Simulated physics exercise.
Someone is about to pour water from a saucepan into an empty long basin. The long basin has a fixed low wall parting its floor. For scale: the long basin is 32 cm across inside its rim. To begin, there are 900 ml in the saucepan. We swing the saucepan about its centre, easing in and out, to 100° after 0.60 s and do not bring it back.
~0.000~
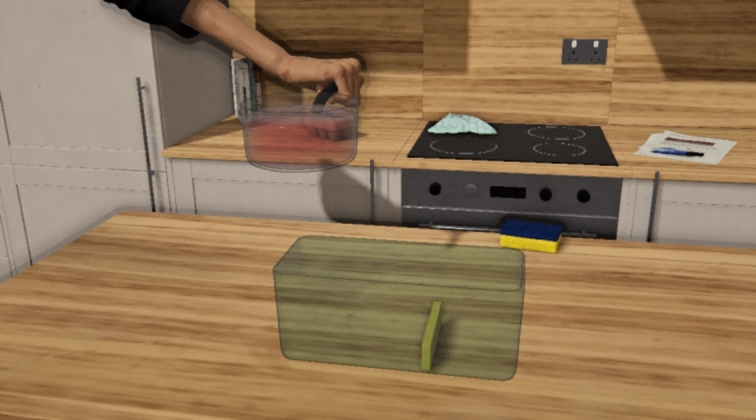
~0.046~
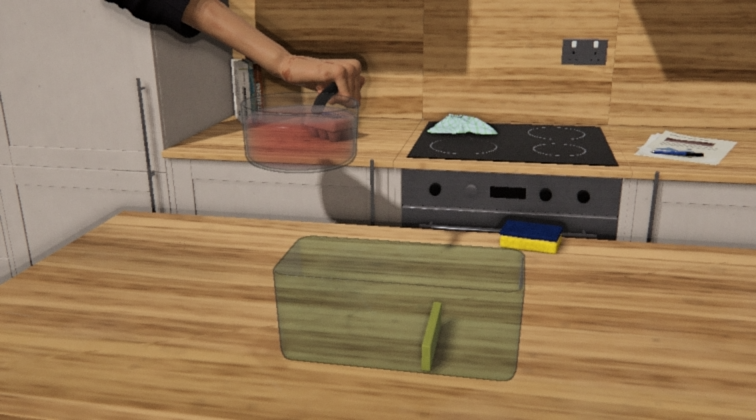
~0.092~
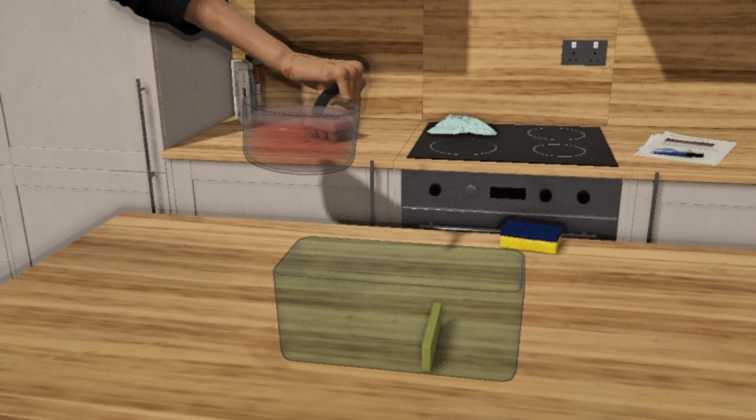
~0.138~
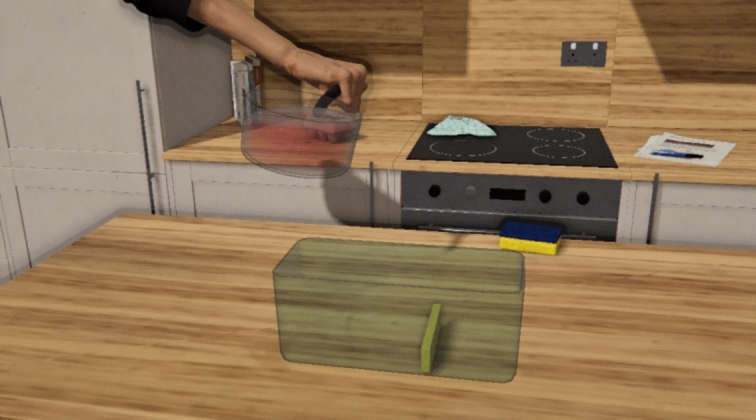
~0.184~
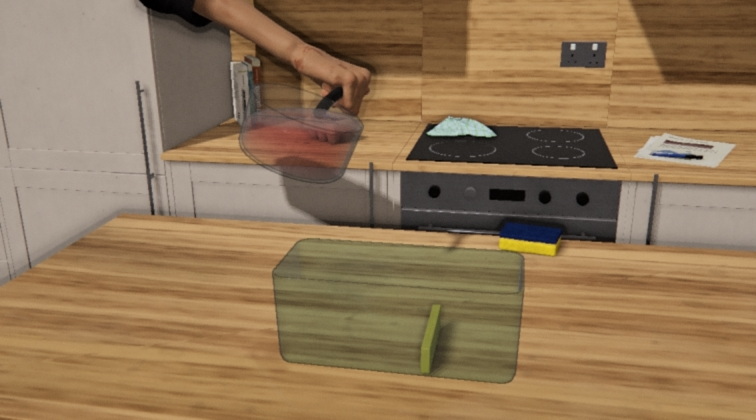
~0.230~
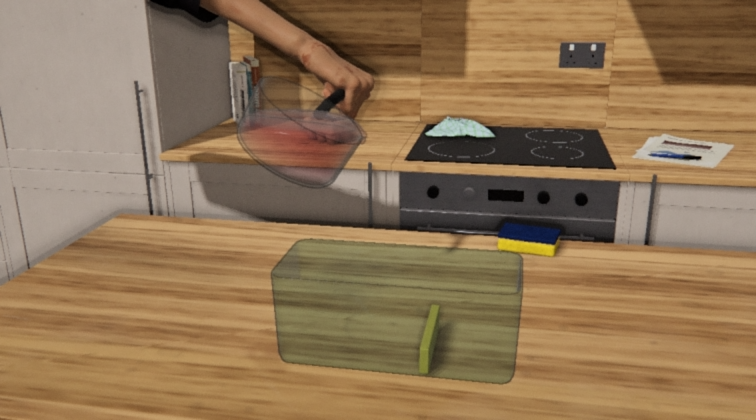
In the video, a hand holds a clear container of reddish contents by its dark handle above a wooden counter, keeps it nearly still, then gradually tilts it, while a translucent green rectangular basin stays still in the foreground.
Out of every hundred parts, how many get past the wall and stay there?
About 19 out of 100.
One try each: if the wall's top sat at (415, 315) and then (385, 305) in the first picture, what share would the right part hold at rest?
In turn about 35 and 75 per cent.
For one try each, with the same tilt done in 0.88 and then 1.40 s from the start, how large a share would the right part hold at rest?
In order, 25 and 35 per cent.
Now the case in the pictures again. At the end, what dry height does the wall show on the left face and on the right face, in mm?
Left 10 mm, right 24 mm.
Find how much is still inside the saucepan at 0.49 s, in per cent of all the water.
At that time about 30 in a hundred parts are still held.
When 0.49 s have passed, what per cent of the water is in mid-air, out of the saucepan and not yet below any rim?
Close to 52 per cent, I'd say.
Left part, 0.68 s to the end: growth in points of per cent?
Change: Approx. 1 %.
Then, 0.49 s in, the tilt is 92° and 30 per cent is still to pour, 18 is left of the wall and 0 right of it.
Then, 0.68 s in, the tilt is 100° and 8 per cent is still to pour, 76 is left of the wall and 8 right of it.
Then, 0.88 s in, the tilt is 100° and 1 per cent is still to pour, 78 is left of the wall and 14 right of it.
Then, 1.10 s in, the tilt is 100° and 0 per cent is still to pour, 78 is left of the wall and 19 right of it.
Finally, 78 per cent lies left of the wall, 19 right of it and 3 outside.
